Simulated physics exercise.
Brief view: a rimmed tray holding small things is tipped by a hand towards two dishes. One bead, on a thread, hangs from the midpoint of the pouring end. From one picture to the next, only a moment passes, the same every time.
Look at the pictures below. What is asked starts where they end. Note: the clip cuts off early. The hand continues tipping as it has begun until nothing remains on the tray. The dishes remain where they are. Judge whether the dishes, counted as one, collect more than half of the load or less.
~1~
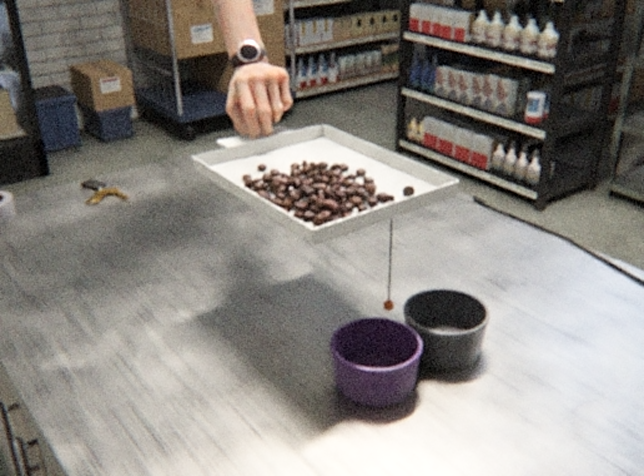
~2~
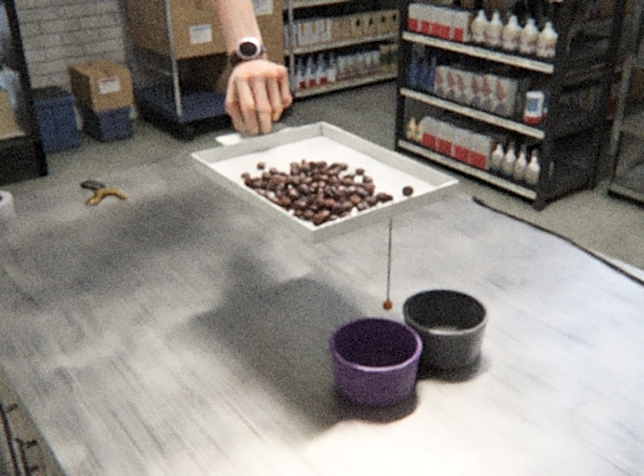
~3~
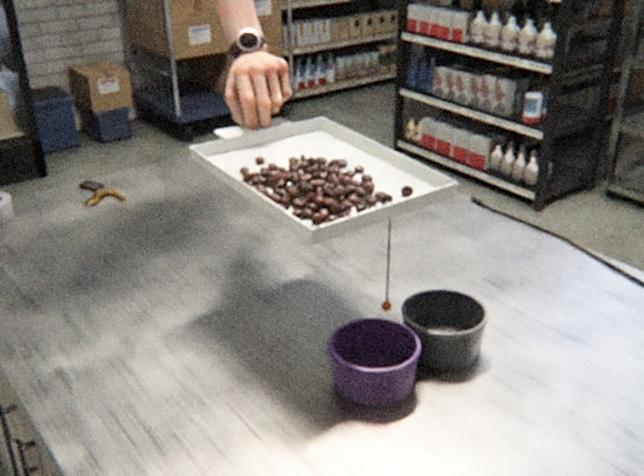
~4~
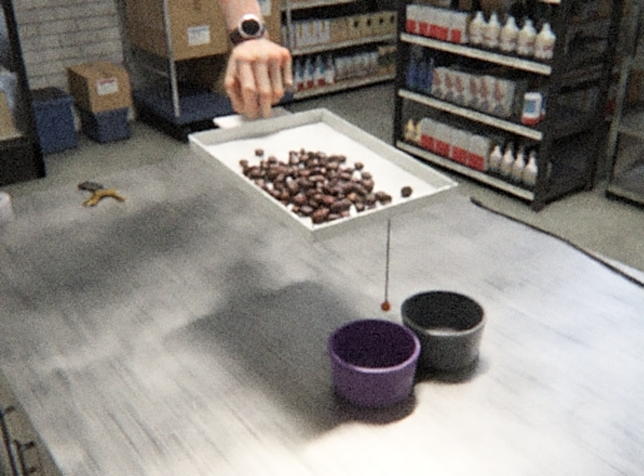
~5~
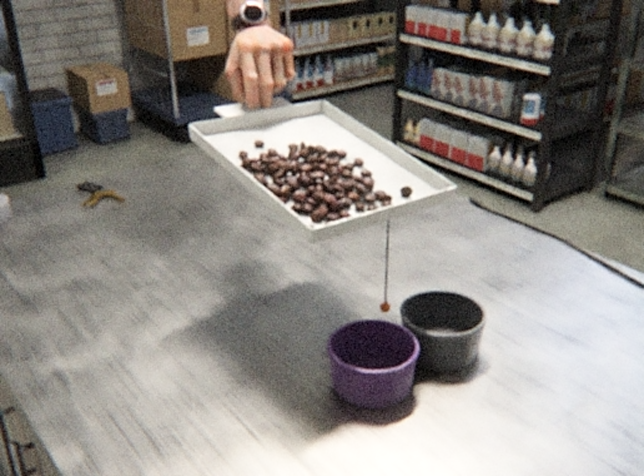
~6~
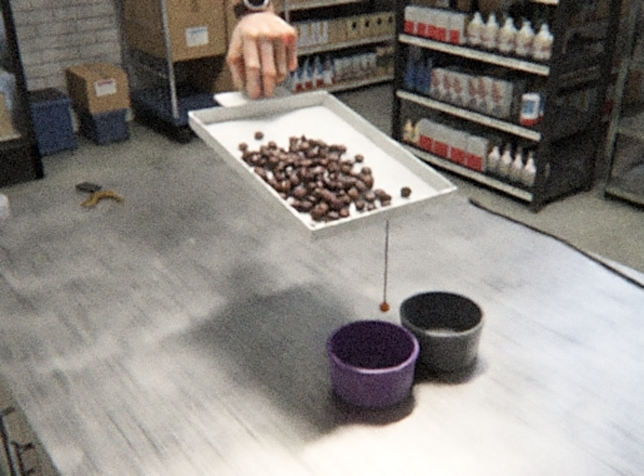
The greater share ends up in the dishes.
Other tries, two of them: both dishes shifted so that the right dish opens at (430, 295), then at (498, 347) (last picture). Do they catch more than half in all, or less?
In the first position a minority, in the second a minority.
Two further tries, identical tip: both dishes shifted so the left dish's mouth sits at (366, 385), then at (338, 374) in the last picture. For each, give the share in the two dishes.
I'd say about 50 percent, followed by about 50 percent.
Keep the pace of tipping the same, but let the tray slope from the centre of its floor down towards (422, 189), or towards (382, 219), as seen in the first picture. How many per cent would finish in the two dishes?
Case one near 50 %; case two near 50 %.
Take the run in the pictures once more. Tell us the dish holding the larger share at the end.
Winner, as observed: The right-positioned one.
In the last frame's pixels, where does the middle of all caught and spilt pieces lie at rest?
Roughly at (438, 351), give or take.
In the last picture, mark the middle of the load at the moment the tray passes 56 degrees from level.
Its middle sits at about pixel (375, 186).
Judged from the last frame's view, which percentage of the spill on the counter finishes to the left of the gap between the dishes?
Around 10 percent of the pieces.
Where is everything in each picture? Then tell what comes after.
In the first frame, corners of the pouring end (314, 228) and (456, 180), level; middle of the load (314, 188), flat chocolate drops; left dish (405, 380); right dish (475, 344); bead on its thread (389, 305).
In the second frame, corners of the pouring end (313, 228) and (455, 181), level; middle of the load (313, 187).
In the third frame, corners of the pouring end (313, 228) and (455, 182), tipped barely, lowest at the right corner; middle of the load (313, 184).
In the fourth frame, corners of the pouring end (313, 228) and (454, 184), tipped a little, lowest at the right corner; middle of the load (312, 181).
In the fifth frame, corners of the pouring end (313, 228) and (454, 186), tipped a little, lowest at the right corner; middle of the load (313, 177).
In the sixth frame, corners of the pouring end (313, 227) and (454, 187), tipped a little, lowest at the right corner; middle of the load (313, 173); left dish (401, 382); right dish (471, 345).
Just after the last frame, tray tipped steeply; almost all on the tray; just a few in the air.
A moment on, tray tipped right over; roughly a third on the tray; about a tenth in the left dish; roughly a quarter in the right dish; about a tenth outside both; roughly a quarter in the air.
Further on, tray tipped past a quarter turn; roughly a quarter in the left dish; roughly half in the right dish; roughly a quarter outside both.
When it is over, tray tipped past a quarter turn; roughly a quarter in the left dish; roughly half in the right dish; roughly a quarter outside both.
